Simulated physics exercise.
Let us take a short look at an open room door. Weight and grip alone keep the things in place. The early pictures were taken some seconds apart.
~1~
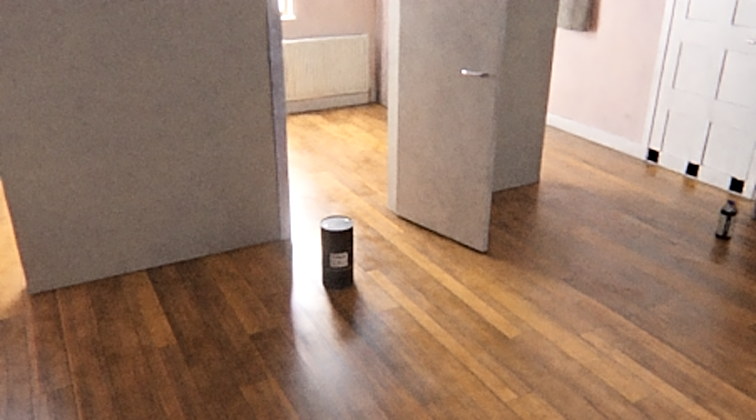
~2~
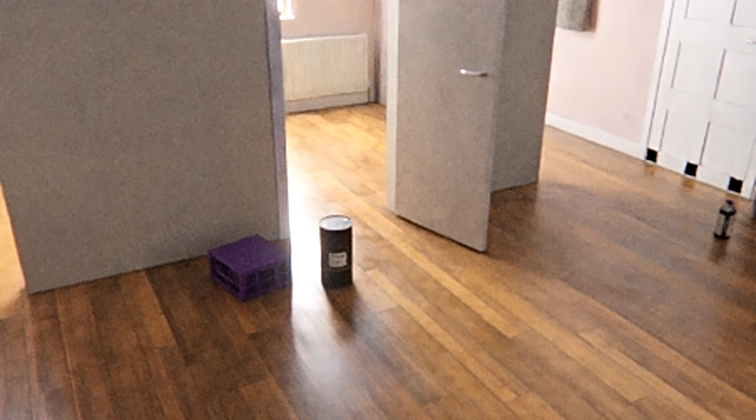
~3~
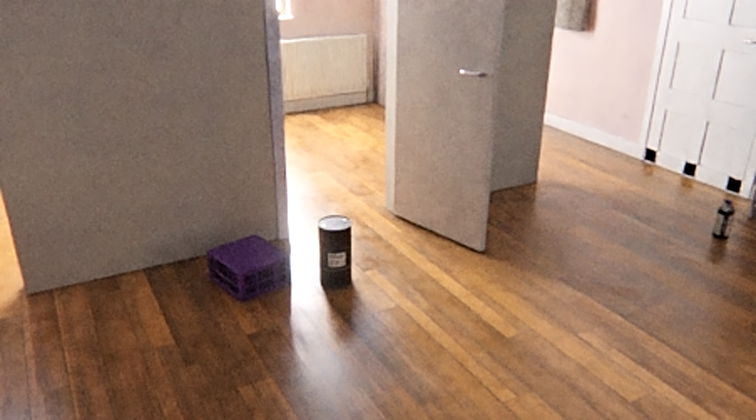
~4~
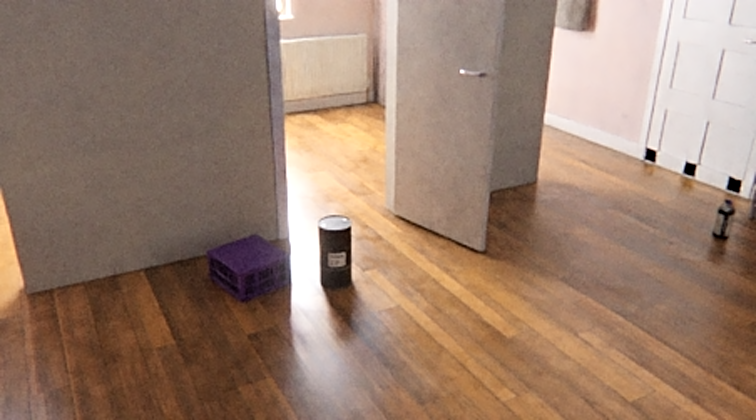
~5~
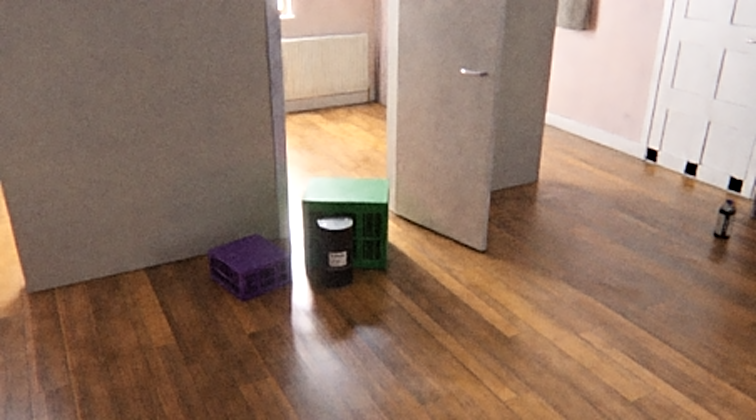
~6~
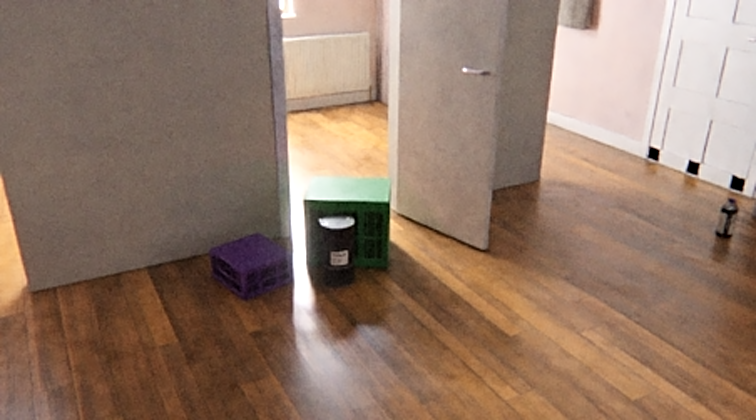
Open grey door standing still above a wooden floor as a purple crate, then a green chest, appear around a black canister.
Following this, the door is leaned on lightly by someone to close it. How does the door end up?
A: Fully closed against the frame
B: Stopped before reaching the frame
Option B: Stopped before reaching the frame.
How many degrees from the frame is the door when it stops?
Close to 55 degrees, I'd say.
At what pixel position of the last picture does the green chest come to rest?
The object ends up somewhere near (344, 220).
Then, 0.50 s on from there, door 86° open.
Then, 0.80 s on from there, door 64° open.
In the end, door 54° open; all 3 unmoved. At the end, from the last picture's camera, green chest near (344, 220).
